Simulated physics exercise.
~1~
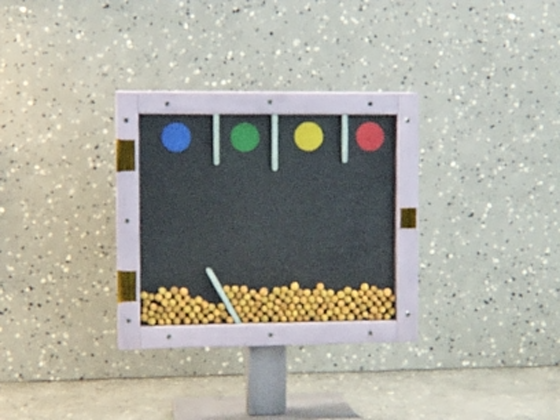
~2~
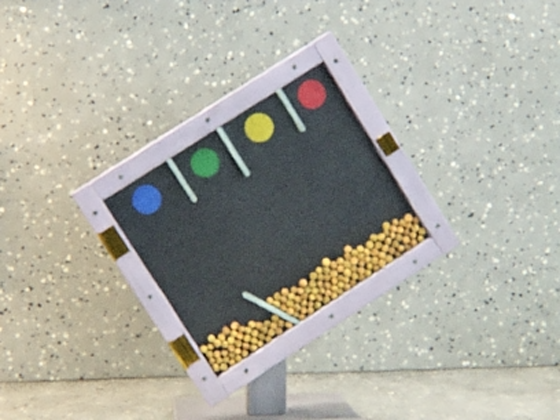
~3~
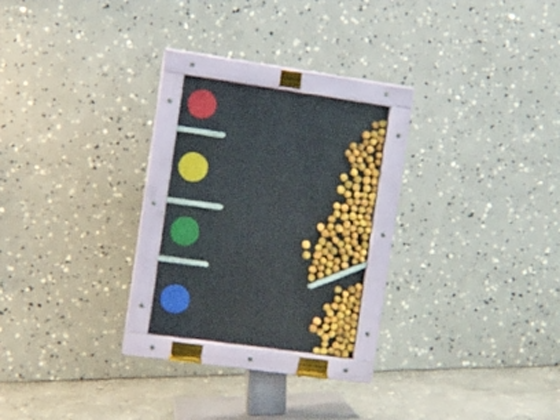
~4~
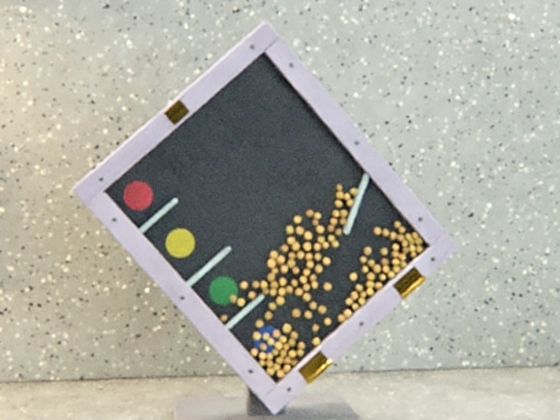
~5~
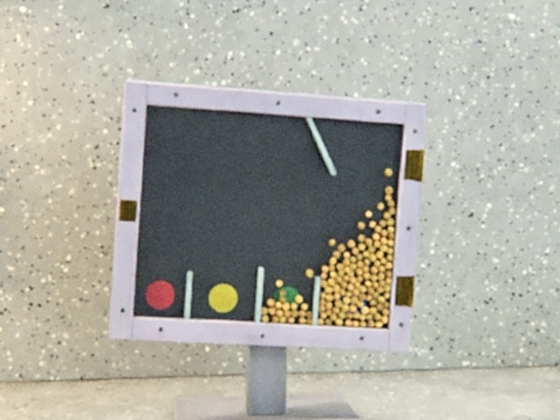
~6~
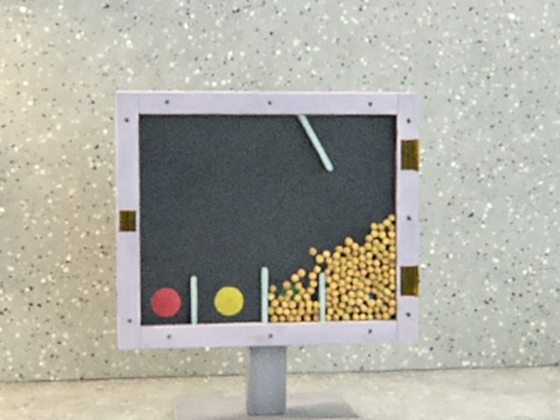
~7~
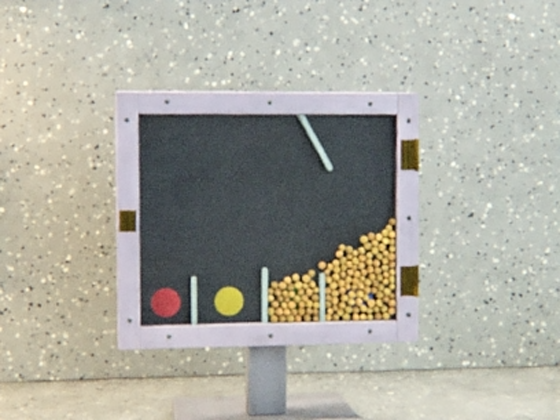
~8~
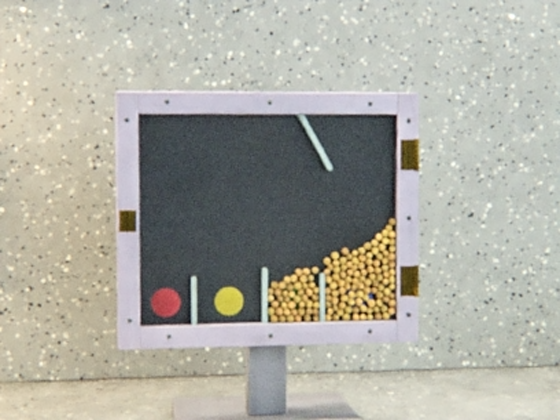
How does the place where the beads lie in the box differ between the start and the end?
At the start the beads lay in a low layer across the whole bottom of the box. At the end they were heaped in the lower right, sloping up against the right side, with the lower left left bare.
